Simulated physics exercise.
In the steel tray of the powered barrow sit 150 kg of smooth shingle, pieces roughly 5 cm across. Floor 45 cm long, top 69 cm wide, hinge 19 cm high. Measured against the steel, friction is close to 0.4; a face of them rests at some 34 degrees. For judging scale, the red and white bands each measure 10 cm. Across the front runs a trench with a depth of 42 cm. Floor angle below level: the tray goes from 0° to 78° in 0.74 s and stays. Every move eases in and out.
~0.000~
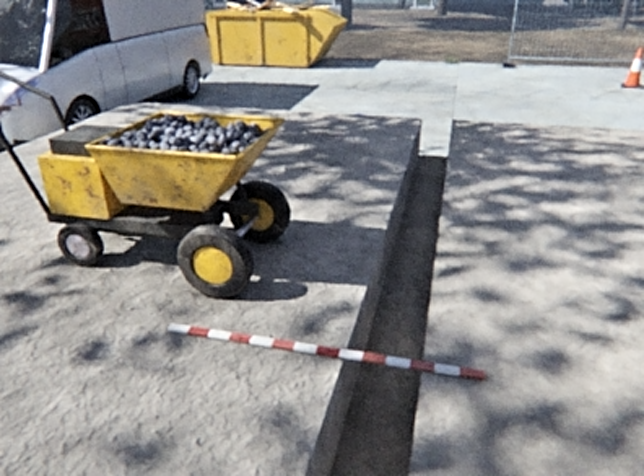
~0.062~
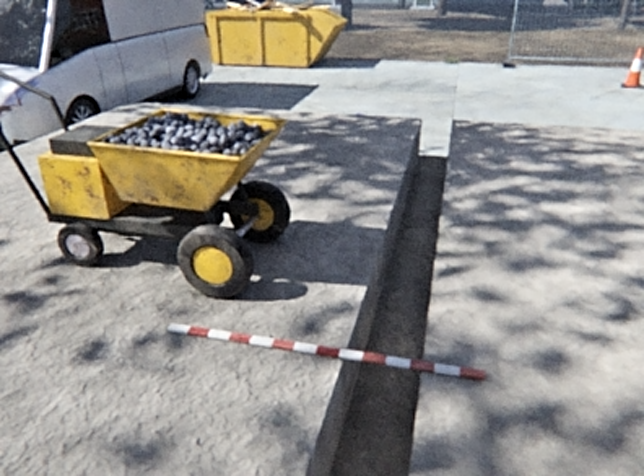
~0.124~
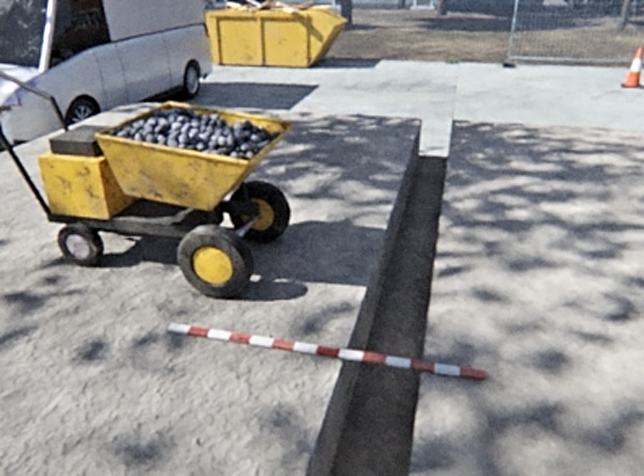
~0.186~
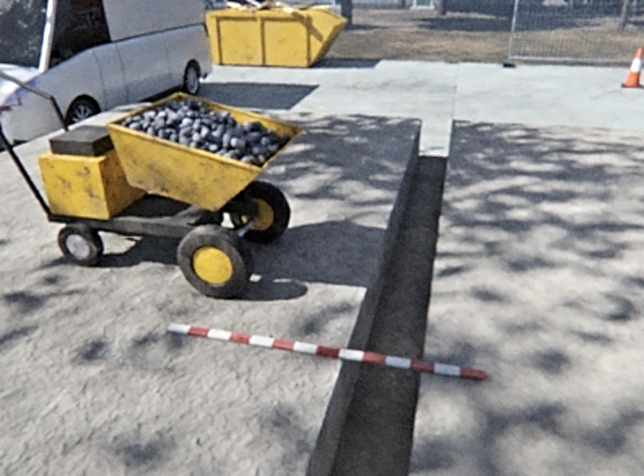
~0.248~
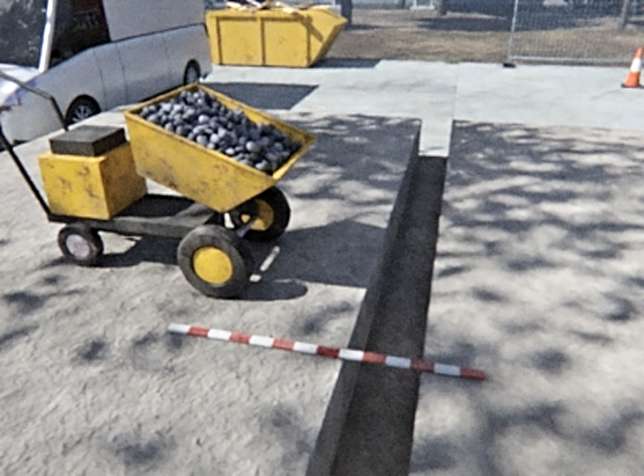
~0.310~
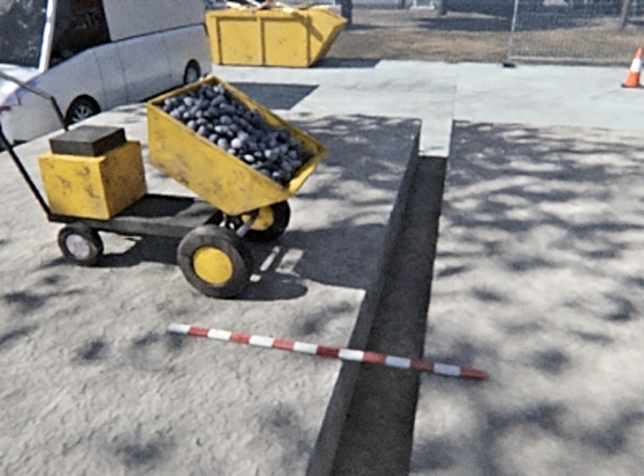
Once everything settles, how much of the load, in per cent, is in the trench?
Once it settles, about 95 per cent of the load is there.
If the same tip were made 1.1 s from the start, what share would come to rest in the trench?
Close to 95 percent, then.
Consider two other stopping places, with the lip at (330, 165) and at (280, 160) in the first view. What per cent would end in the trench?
I'd expect close to 20 per cent at the first and 65 per cent at the second.
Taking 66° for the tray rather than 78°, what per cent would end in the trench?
Roughly 90%.
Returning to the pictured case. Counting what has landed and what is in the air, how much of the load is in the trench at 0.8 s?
Around 50 per cent of it, at that instant.
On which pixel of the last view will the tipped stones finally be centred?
The resting stones are centred at roughly (396, 333).
After 0.6 s the floor is at 65°; 100 % in the tray; the foremost stones are at (344, 230).
After 0.8 s the floor is at 78°; 41 % in the tray, 7 % short of the trench, 52 % in the trench; the foremost stones are at (426, 309).
After 1.2 s the floor is at 78°; 5 % in the tray, 8 % short of the trench, 86 % in the trench, 1 % past the trench; the foremost stones are at (447, 299).
After 3.1 s the floor is at 78°; 0 % in the tray, 5 % short of the trench, 95 % in the trench, 1 % past the trench; the foremost stones are at (453, 304).
